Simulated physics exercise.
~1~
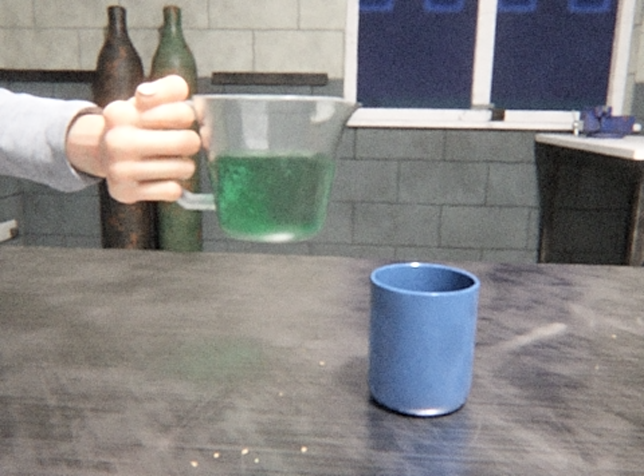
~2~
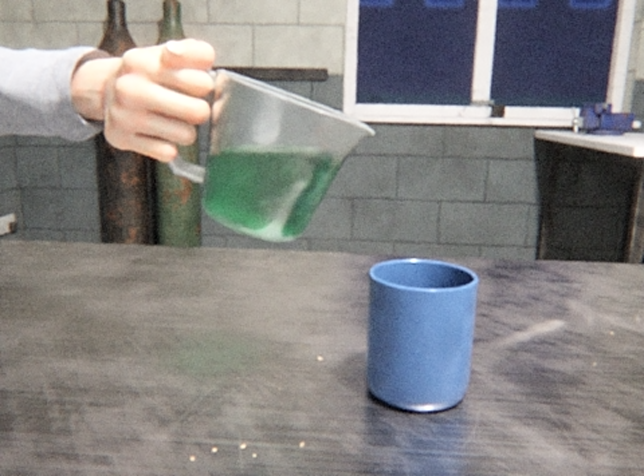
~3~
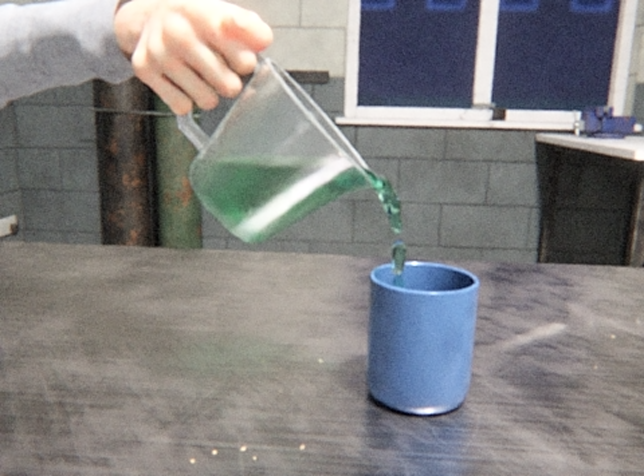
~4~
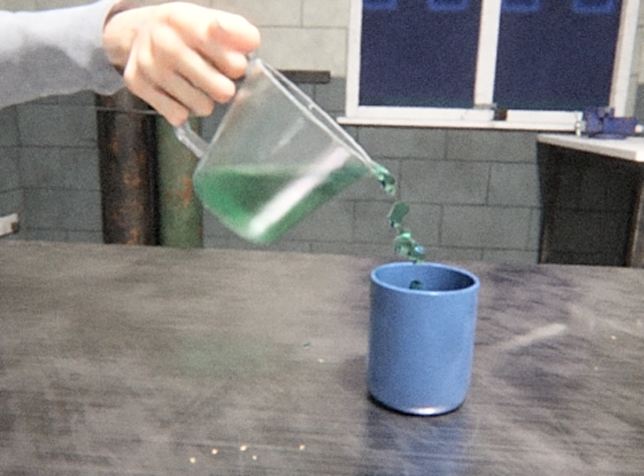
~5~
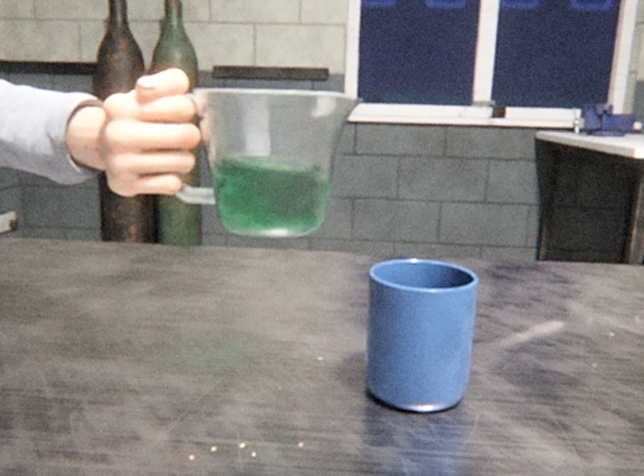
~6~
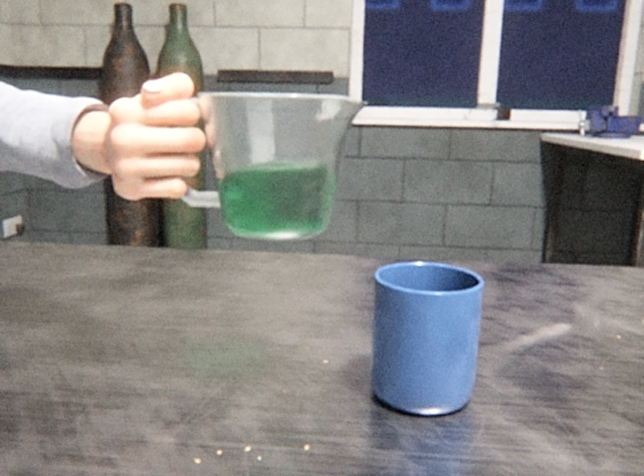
We see a hand holding a clear flared jug of green liquid beside a blue mug on a dark table. The hand tilts the jug to the right, pours some liquid into the mug, then turns it upright again, with some green liquid still inside.
